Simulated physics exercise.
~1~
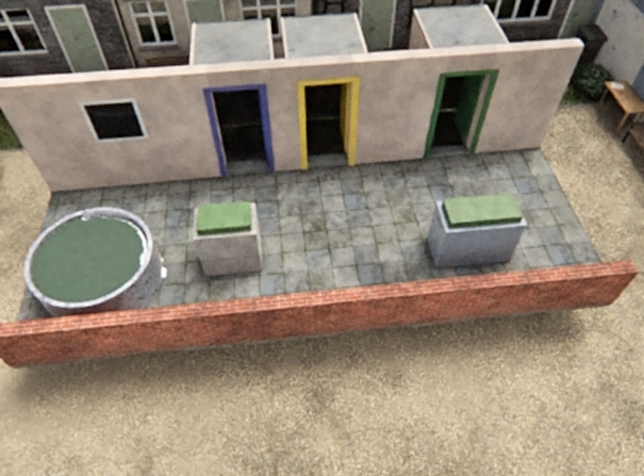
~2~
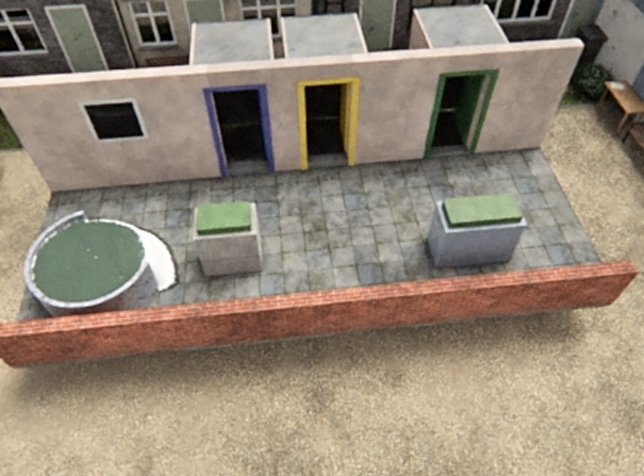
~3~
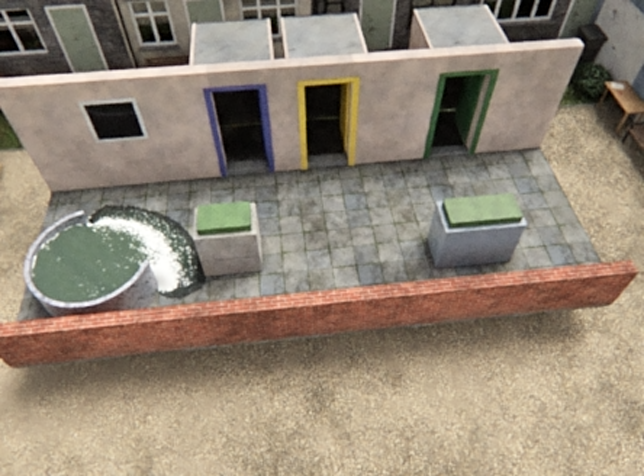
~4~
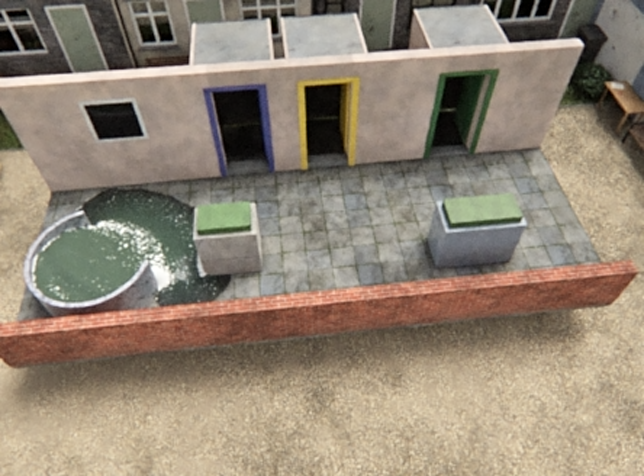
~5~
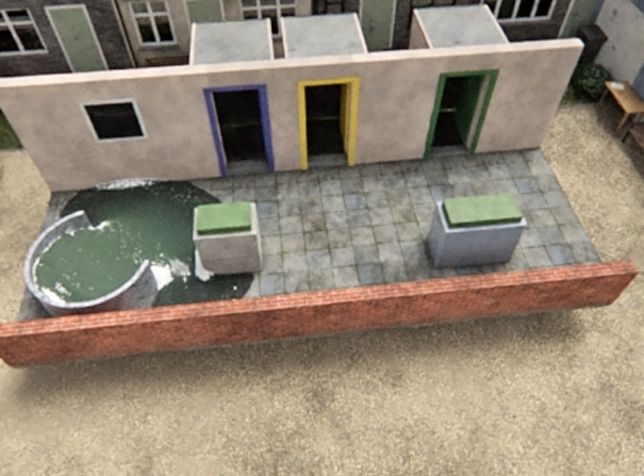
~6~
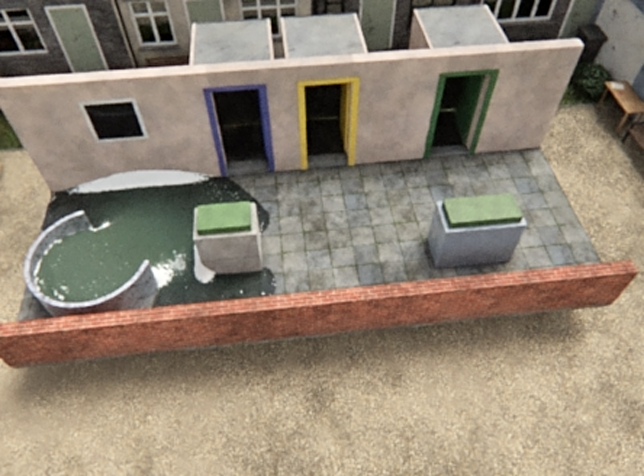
Green water pouring through a gap in a round pool, spreading across grey paving to the back wall and around a green-topped block.
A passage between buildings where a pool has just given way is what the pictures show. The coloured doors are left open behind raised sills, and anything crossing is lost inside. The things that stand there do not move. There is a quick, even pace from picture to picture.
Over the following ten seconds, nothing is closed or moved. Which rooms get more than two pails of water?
In order: The yellow door respects the limit; the green door respects the limit; the blue door breaks the limit.
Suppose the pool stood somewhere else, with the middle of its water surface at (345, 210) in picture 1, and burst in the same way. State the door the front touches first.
That would be the yellow one, I say.
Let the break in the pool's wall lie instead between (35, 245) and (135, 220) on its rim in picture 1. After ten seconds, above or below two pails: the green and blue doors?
Door by door - green does not exceed it; blue does not exceed it.
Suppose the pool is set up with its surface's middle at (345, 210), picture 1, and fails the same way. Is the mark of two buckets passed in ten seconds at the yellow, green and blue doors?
Result per door: Yellow gets past it; green gets past it; blue does not reach it.
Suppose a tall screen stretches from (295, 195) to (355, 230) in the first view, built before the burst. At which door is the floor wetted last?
Answer: The green one.
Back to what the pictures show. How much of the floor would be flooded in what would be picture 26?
Around 85 percent.
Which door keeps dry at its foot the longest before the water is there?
Answer is the door marked green.
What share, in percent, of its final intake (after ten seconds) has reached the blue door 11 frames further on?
Share at that point: Close to 75 in a hundred.
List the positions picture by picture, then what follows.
In the first picture, the round pool at (91, 256) is whole and still.
In the second picture, water pours out on the round pool's far side and has run to (168, 286).
In the third picture, water pours out on the round pool's far side and has run to (195, 286).
In the fourth picture, the front is at (99, 197), out from the gap on the round pool's far side.
In the fifth picture, the front is at (84, 190), out from the gap on the round pool's far side.
In the sixth picture, the front is at (268, 290), out from the gap on the round pool's far side.
A moment on, water covers 30 % of the floor; the yellow door wet at the sill, nothing in, the green door not reached, the blue door wet at the sill, nothing in.
Next, water covers 50 % of the floor; the yellow door wet at the sill, nothing in, the green door wet at the sill, nothing in, the blue door over two buckets in.
Then, water covers 85 % of the floor; the yellow door wet at the sill, nothing in, the green door wet at the sill, nothing in, the blue door over two buckets in.
Later, water covers 90 % of the floor; the yellow door wet at the sill, nothing in, the green door wet at the sill, nothing in, the blue door over two buckets in.
In the end, water covers 95 % of the floor; the yellow door wet at the sill, nothing in, the green door wet at the sill, nothing in, the blue door over two buckets in.
